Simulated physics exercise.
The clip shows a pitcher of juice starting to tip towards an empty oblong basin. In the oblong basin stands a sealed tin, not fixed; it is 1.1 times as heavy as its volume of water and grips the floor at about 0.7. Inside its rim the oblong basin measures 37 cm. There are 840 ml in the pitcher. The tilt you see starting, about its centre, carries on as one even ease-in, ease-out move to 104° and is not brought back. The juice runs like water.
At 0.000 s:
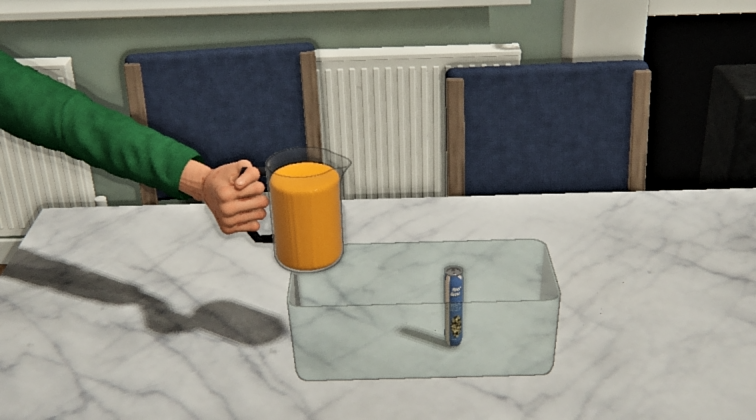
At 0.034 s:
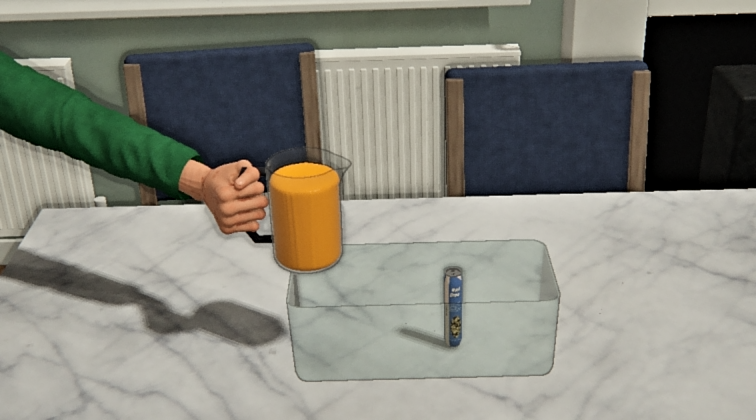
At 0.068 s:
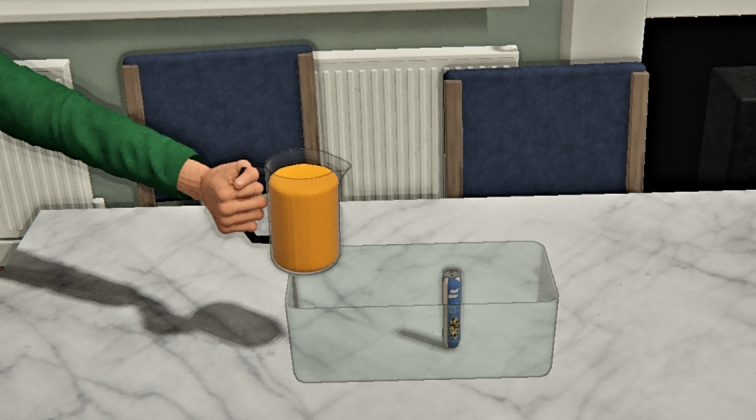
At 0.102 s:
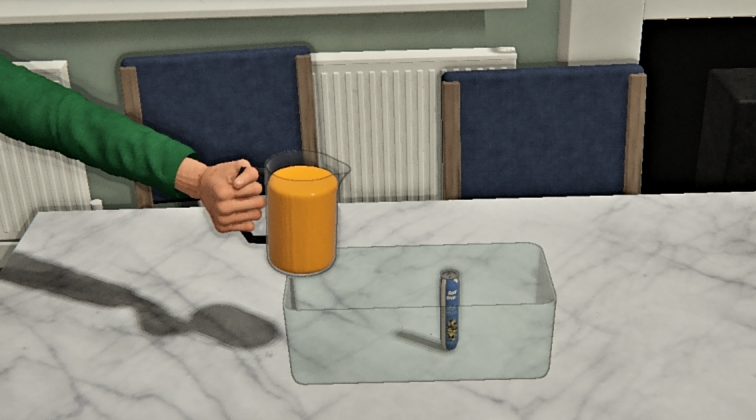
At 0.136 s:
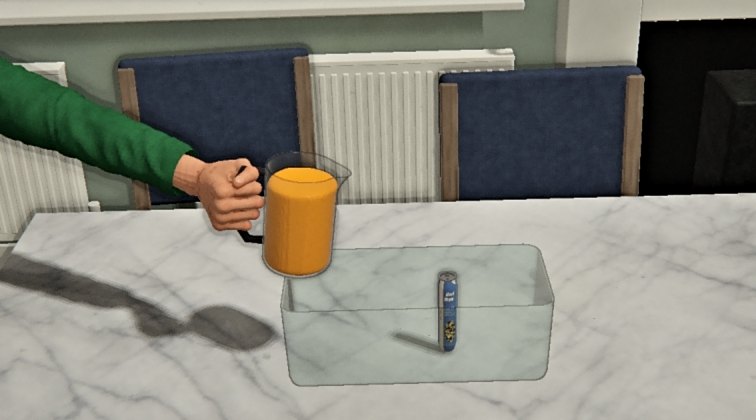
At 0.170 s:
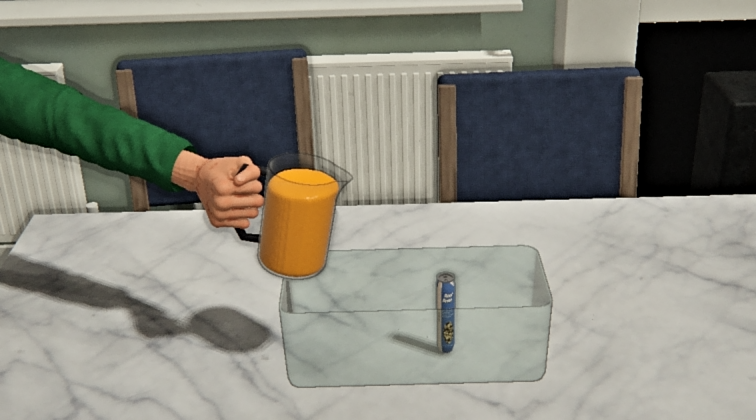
A glass pitcher of orange juice, held by a hand in a green sleeve, hangs upright and nearly still above the left end of a clear, empty oblong basin on a marble table. The hand then slowly tilts it slightly to the right, while a small blue tin stays standing by the basin.
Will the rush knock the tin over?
It remains upright.
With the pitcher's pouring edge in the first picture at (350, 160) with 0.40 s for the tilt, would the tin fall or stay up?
Then it keeps standing.
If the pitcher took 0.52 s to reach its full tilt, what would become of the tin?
The tin remains upright.
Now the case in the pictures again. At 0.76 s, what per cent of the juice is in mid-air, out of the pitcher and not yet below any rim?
About 14 per cent.
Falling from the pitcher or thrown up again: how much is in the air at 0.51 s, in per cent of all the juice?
Near 12 in a hundred.
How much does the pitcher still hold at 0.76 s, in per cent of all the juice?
Near 40 in a hundred.
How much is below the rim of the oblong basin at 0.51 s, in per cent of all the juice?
Some 3 per cent.
Then, 0.51 s in, the tilt is 73° and 85 per cent is still to pour; the tin stands where it began.
Then, 0.76 s in, the tilt is 103° and 40 per cent is still to pour; the tin stands where it began.
Then, 1.02 s in, the tilt is 104° and 8 per cent is still to pour; the tin stands where it began.
Then, 1.31 s in, the tilt is 104° and 1 per cent is still to pour; the tin stands where it began.
Finally, the tin stands where it began.
